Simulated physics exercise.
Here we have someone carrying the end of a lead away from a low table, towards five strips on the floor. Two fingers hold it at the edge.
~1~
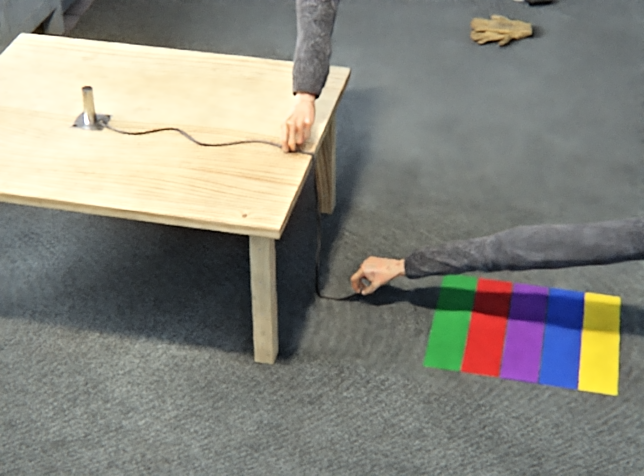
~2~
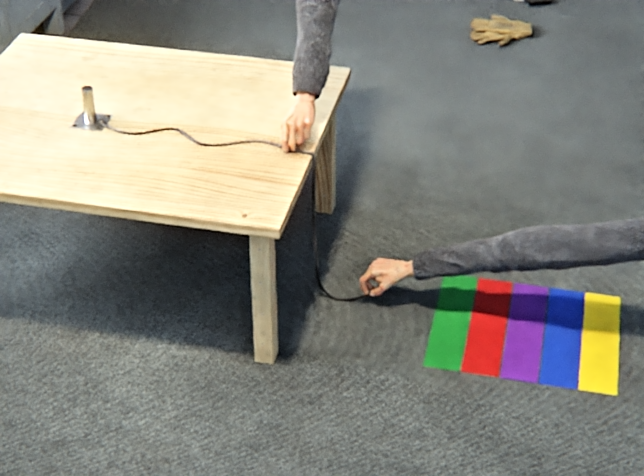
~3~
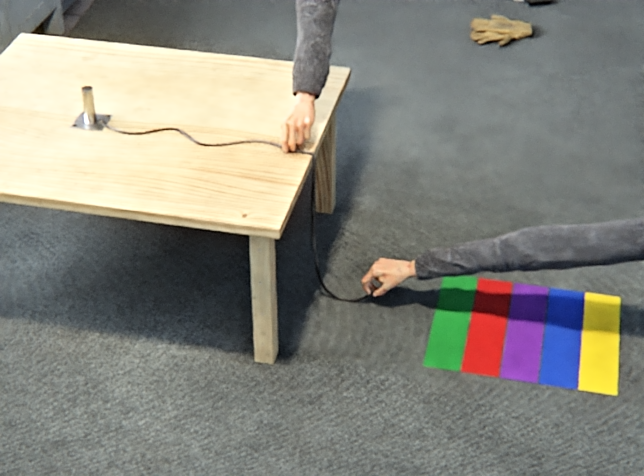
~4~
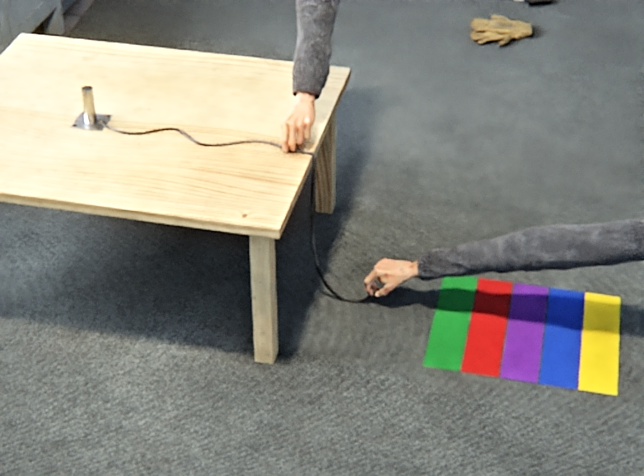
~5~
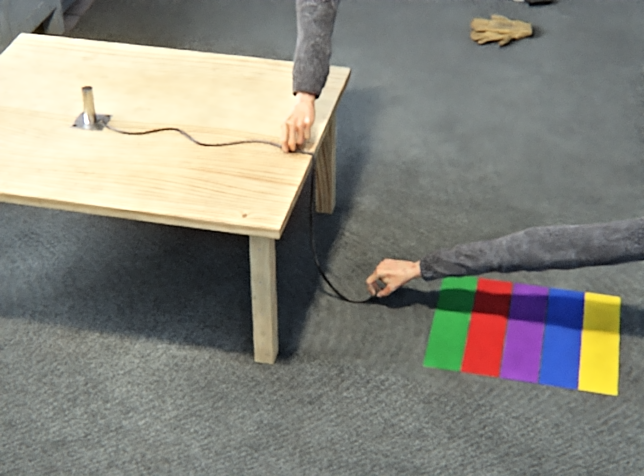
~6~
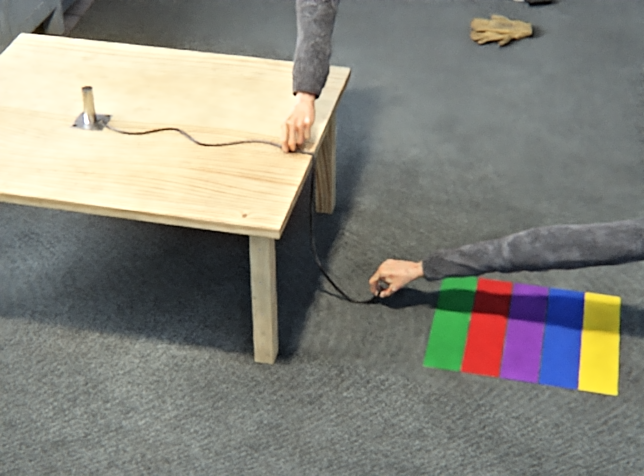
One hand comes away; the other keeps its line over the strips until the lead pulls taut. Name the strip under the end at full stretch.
The red one.
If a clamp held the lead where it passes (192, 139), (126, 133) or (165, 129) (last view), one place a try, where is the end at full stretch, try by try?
About (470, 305), (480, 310) and (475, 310).
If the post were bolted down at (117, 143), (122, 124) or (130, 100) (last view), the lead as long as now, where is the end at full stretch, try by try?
The places are (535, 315), (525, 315) and (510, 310).
A little later, end near (417, 299); short of the strips.
Next, end near (461, 306); over green.
When it is tight, end near (486, 309); over red. It halts on the red strip.
